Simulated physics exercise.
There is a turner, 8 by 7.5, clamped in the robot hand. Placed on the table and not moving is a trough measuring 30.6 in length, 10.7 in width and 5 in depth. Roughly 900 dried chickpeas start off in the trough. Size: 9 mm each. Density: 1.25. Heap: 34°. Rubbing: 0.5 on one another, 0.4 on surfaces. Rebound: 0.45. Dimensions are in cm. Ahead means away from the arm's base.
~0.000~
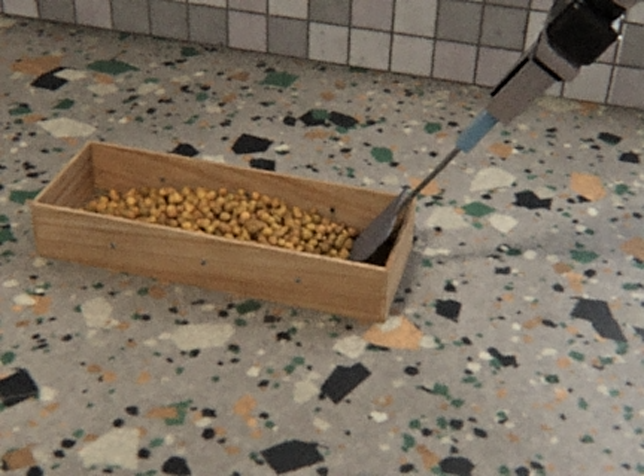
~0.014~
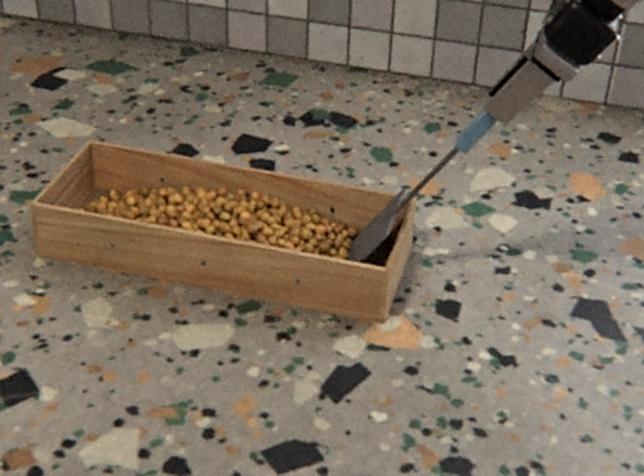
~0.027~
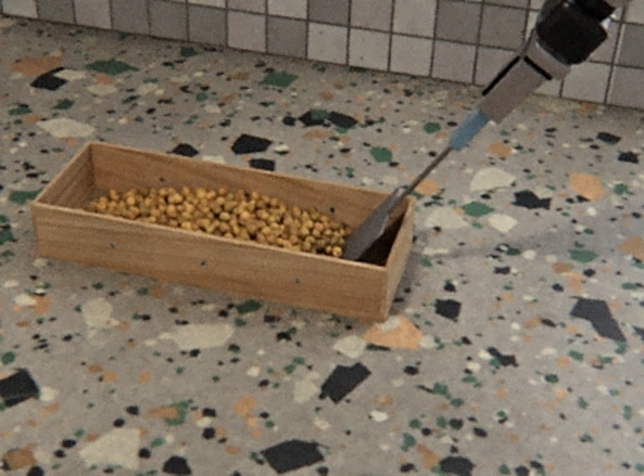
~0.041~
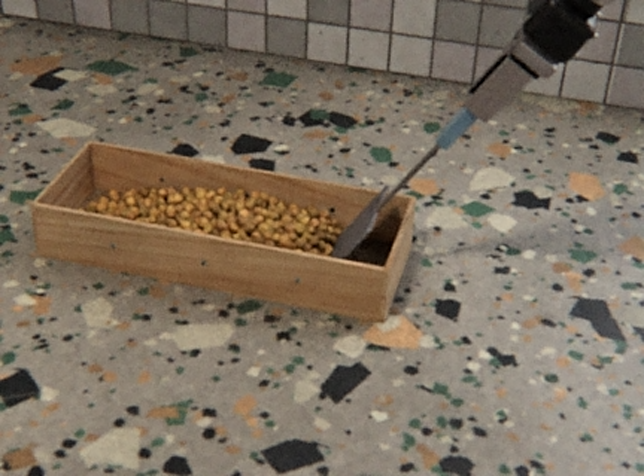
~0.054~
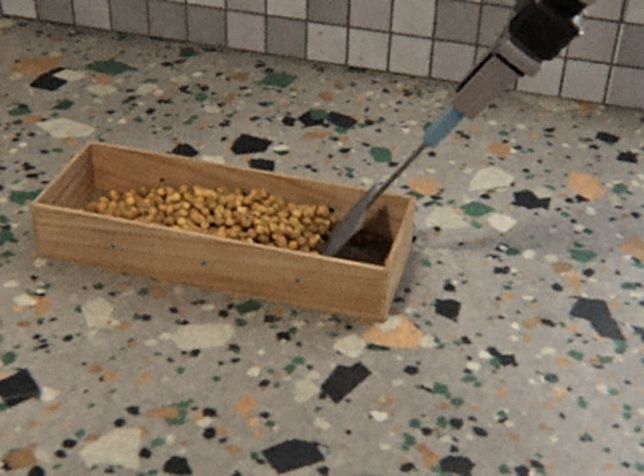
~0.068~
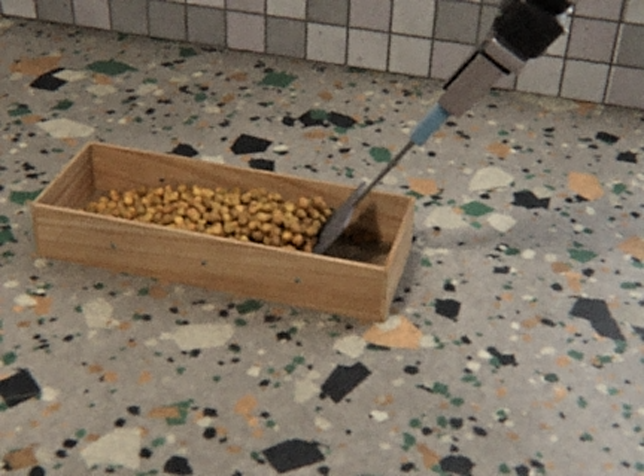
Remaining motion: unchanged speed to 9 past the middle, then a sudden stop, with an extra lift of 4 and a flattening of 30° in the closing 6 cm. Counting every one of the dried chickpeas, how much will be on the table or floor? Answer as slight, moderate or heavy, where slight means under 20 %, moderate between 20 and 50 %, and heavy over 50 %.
Slight, under 20 %.
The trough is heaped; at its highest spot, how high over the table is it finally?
Top of the heap: Roughly 6.5 cm above the table top.
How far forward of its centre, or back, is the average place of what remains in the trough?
Forward offset: Roughly 9.0 cm.
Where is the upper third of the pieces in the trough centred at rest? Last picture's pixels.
Centre: Roughly (96, 186).
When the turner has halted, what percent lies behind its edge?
Roughly 30 per cent of the load.
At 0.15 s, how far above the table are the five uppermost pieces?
Estimated height above table: Approx. 8 cm.
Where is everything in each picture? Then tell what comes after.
In the first frame, turner top edge at (398, 211), sloping 57°; upper third of the load around (233, 229), from x 70 to 370, top at y 190; 900 in the trough.
In the second frame, turner top edge at (397, 211), sloping 57°; upper third of the load around (233, 229), from x 70 to 370, top at y 190.
In the third frame, turner top edge at (390, 210), sloping 57°; upper third of the load around (235, 229), from x 70 to 370, top at y 190.
In the fourth frame, turner top edge at (379, 208), sloping 57°; upper third of the load around (240, 228), from x 70 to 370, top at y 190.
In the fifth frame, turner top edge at (367, 206), sloping 57°; upper third of the load around (242, 225), from x 70 to 370, top at y 190.
In the sixth frame, turner top edge at (355, 204), sloping 57°; upper third of the load around (245, 224), from x 70 to 370, top at y 190; 900 in the trough.
By 0.15 s, sloping 57°, highest piece 9 above the table; 899 in the trough, 1 on the blade or in flight.
By 0.22 s, sloping 49°, highest piece 8 above the table; 898 in the trough, 1 on the table or floor, 1 on the blade or in flight.
By 0.46 s, sloping 27°, highest piece 7 above the table; 780 in the trough, 102 on the table or floor, 18 on the blade or in flight.
By 1.51 s, sloping 27°, highest piece 6 above the table; 775 in the trough, 125 on the table or floor.
Final count, 775 in the trough, 125 on the table or floor. That is 14 % on the table or floor.
